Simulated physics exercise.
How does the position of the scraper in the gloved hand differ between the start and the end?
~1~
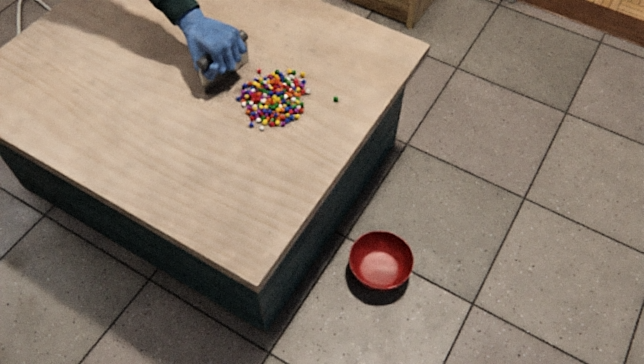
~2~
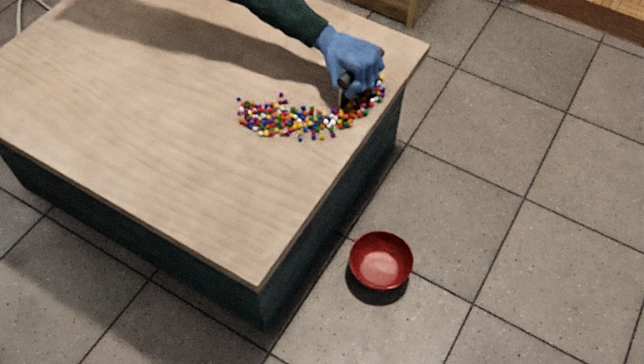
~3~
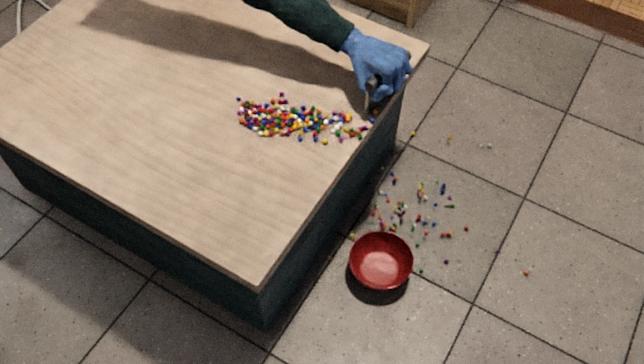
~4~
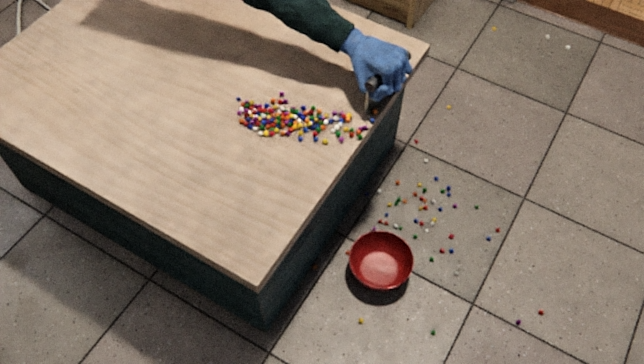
At the start the scraper is just left of the bead pile, well in from the table's right edge. At the end it is farther right, at that edge.
